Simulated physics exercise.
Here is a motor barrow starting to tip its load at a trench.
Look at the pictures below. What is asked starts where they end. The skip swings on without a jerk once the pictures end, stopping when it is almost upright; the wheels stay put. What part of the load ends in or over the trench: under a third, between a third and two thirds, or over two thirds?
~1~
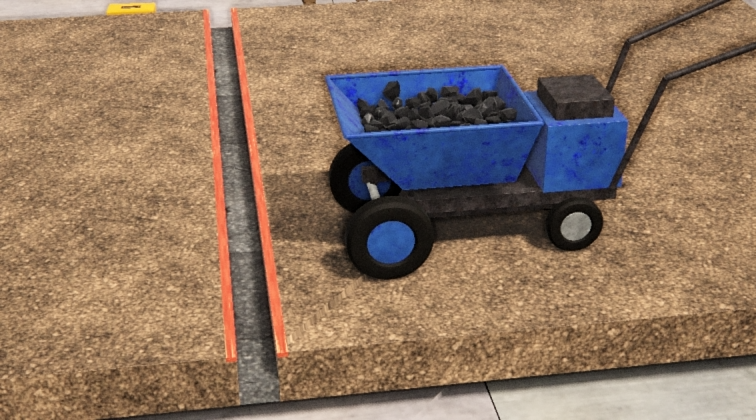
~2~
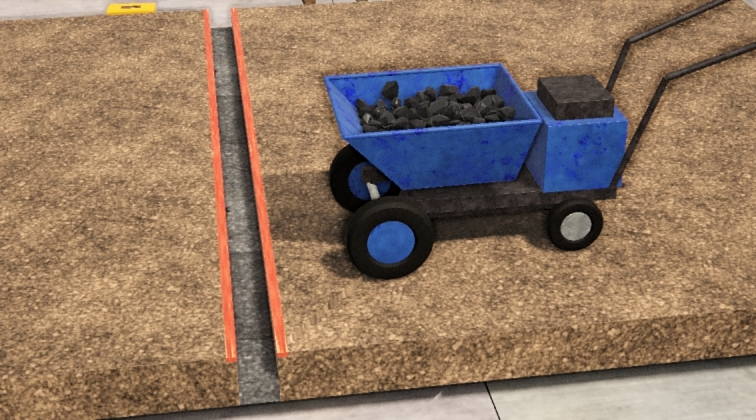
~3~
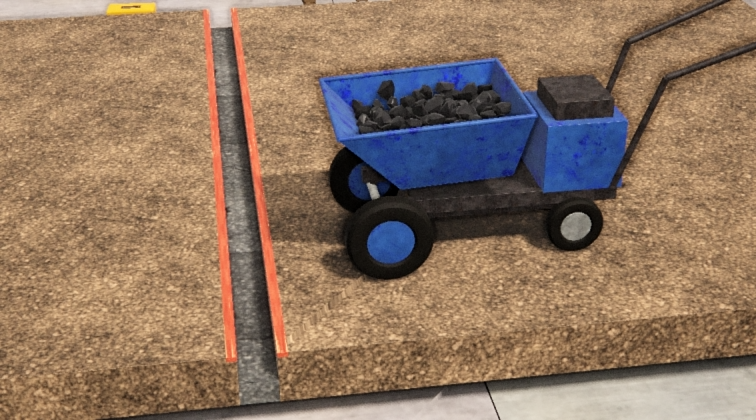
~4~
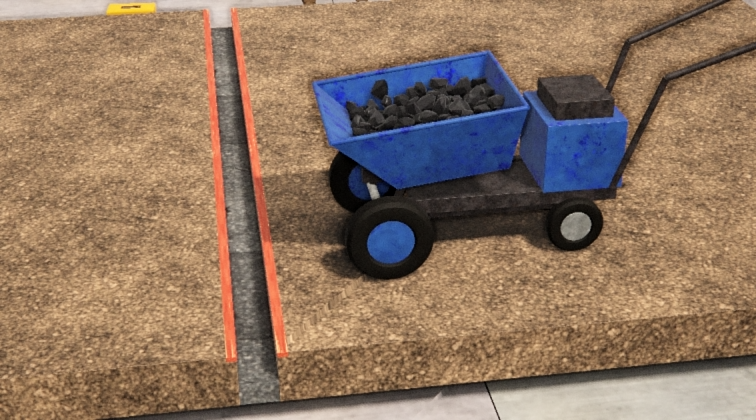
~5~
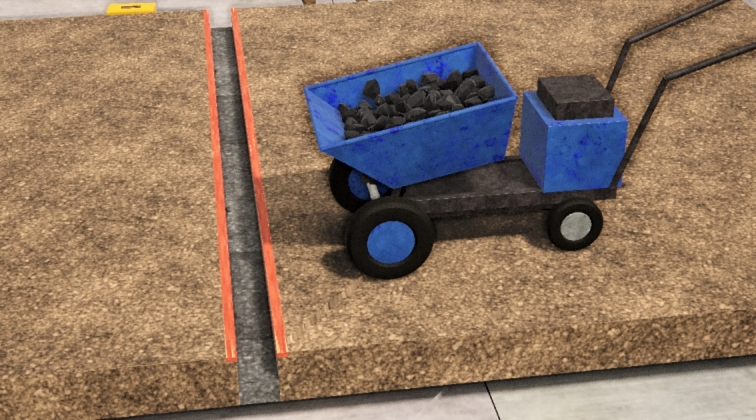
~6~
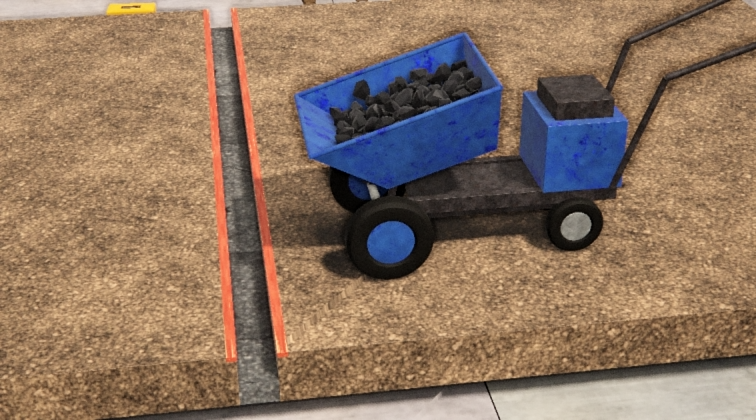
One third to two thirds.
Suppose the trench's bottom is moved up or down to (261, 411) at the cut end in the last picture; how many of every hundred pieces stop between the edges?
I'd put it at some 60 in a hundred.
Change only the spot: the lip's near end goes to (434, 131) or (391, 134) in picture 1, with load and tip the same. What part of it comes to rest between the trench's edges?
Around 30 % the first time and around 50 % the second.
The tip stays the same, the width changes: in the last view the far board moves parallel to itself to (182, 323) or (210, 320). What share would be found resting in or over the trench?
About 100 and 70 per cent.
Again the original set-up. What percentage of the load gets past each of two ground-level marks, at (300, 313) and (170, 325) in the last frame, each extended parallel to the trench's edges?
100 % and 20 %, in that order.
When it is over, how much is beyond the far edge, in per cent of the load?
It works out to close to 45 per cent.
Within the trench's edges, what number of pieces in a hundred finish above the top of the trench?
My guess is some 35 per cent.
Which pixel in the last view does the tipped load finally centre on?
Roughly at (233, 249).
Soon, skip tipped steeply; all in the skip.
A while on, skip tipped steeply; most in the skip; a small part in or heaped over the trench; a small part beyond it; a stray few falling.
Towards the end, skip tipped right over; a small part in the skip; a stray few short of the trench; about half in or heaped over the trench; about half beyond it.
Finally, skip tipped right over; a stray few in the skip; a stray few short of the trench; about half in or heaped over the trench; about half beyond it.
